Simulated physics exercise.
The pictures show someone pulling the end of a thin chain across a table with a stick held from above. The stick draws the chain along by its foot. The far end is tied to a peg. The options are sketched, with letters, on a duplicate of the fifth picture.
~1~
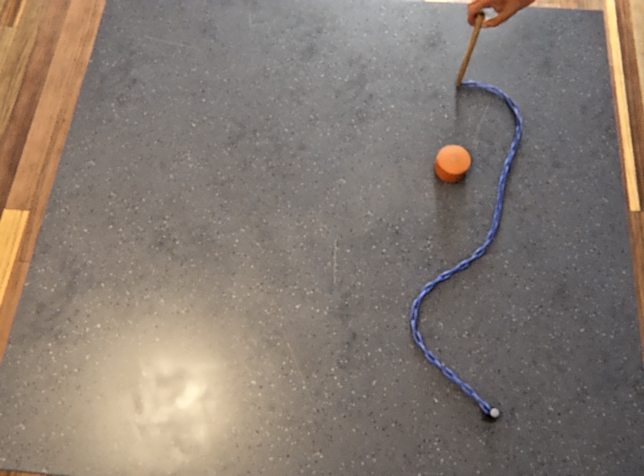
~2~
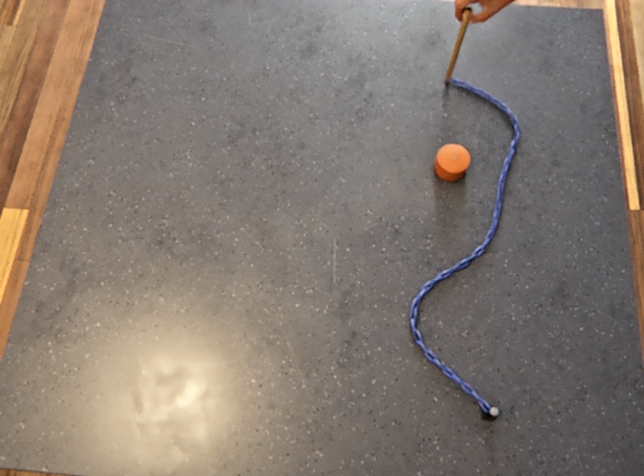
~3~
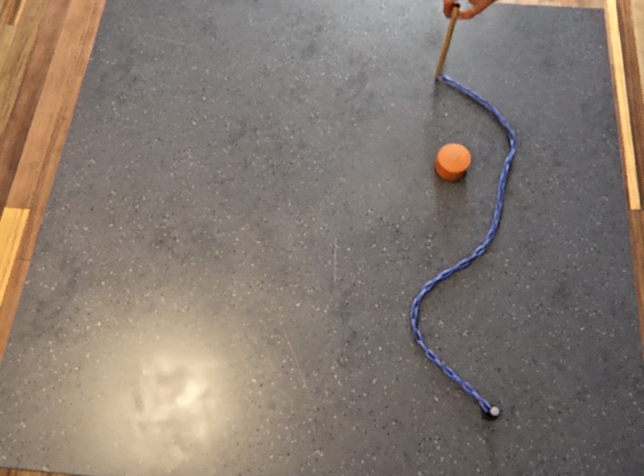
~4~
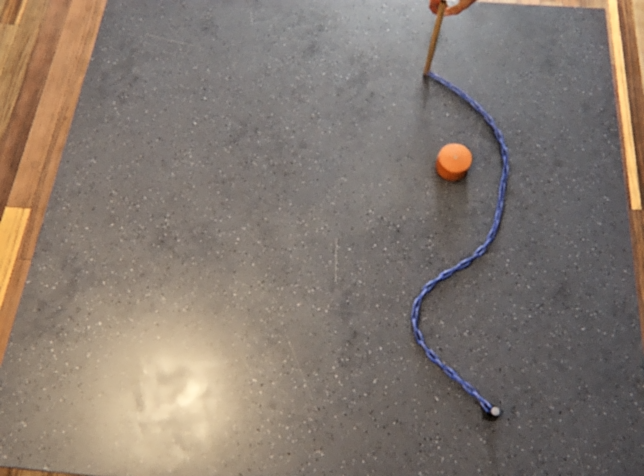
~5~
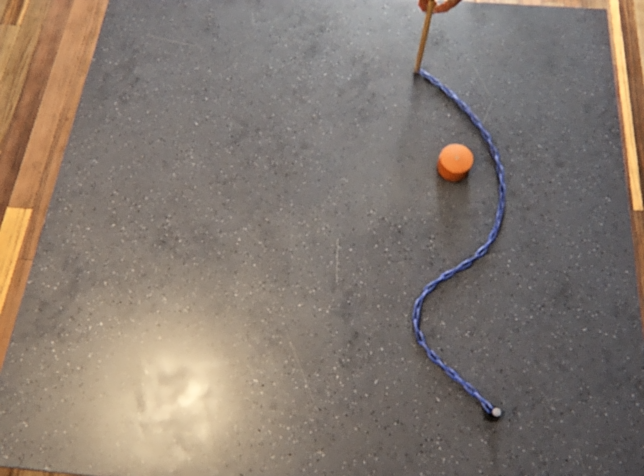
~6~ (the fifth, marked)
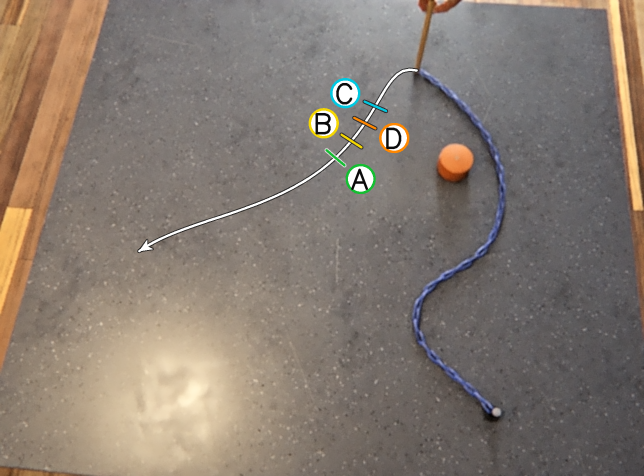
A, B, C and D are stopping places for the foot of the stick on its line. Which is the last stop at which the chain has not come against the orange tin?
Mark B.
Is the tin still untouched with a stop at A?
No.
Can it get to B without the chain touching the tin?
Yes.
On the marked copy, A at (335, 158); B at (351, 141); C at (375, 106); D at (365, 123); the route from (417, 71) via (309, 178) to (139, 251).
Following B. Soon after the start, foot of the stick (388, 86), middle of the chain (487, 237).
Later, foot of the stick (369, 117), middle of the chain (487, 237).
In the end, foot of the stick (351, 141), middle of the chain (487, 237); nothing has been touched.
As for the rest, A brings the chain against the tin; C is safe but short; D is safe but short.
